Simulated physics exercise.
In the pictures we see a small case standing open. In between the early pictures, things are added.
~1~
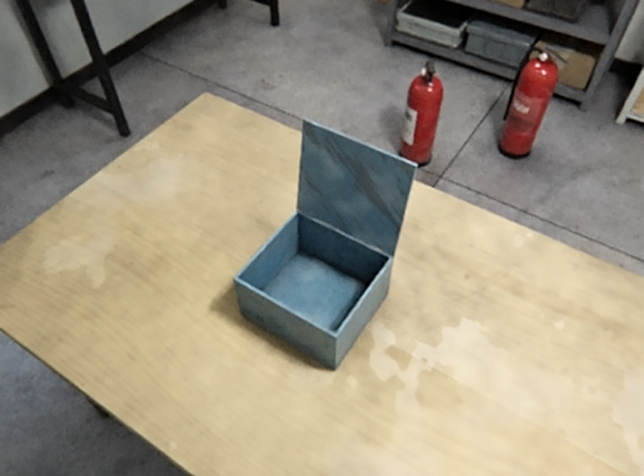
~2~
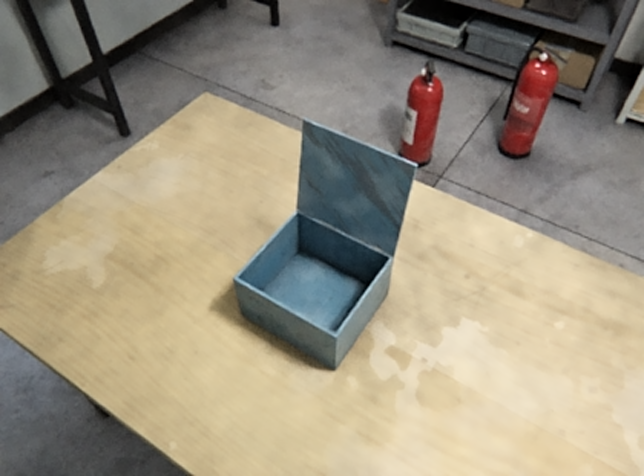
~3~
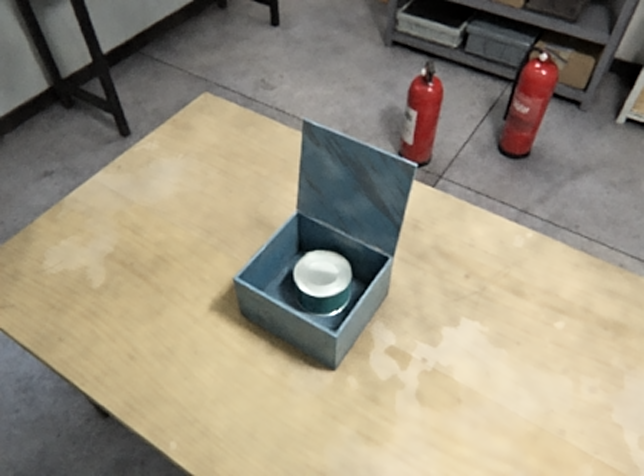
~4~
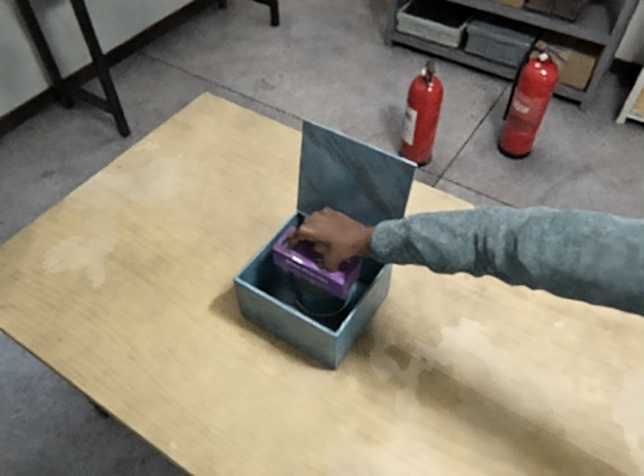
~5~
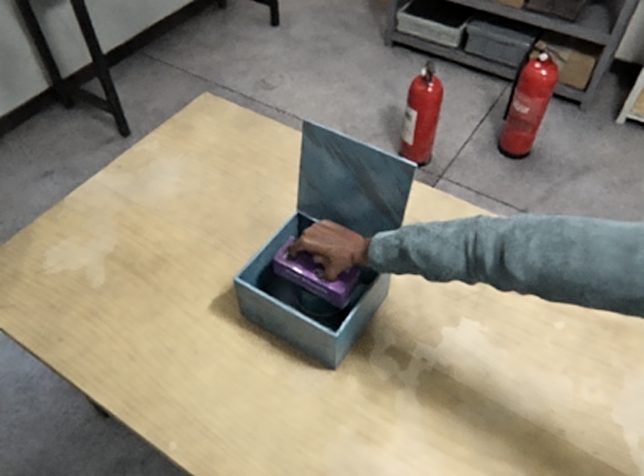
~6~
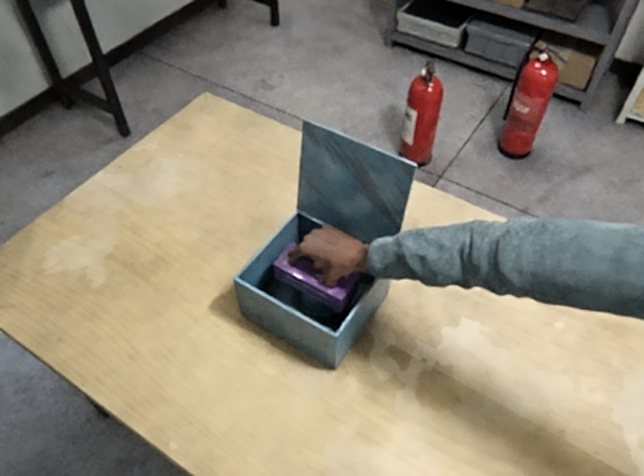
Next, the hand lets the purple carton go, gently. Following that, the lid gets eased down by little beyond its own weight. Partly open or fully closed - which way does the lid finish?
Fully closed.
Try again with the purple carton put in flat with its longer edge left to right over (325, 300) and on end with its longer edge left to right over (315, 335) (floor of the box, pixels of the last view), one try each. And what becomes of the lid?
Shut, then open.
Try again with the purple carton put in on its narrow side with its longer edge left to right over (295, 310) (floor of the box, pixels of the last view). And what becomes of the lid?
Once it's packed that way, the lid settles all the way.
Then, 1.40 s past the last view, lid 80° above the rim.
Then, 1.70 s past the last view, lid 50° above the rim.
Then, 1.90 s past the last view, lid 17° above the rim.
Finally, lid shut; both still in place. Final places as the last picture's camera would see them, purple carton near (316, 278).
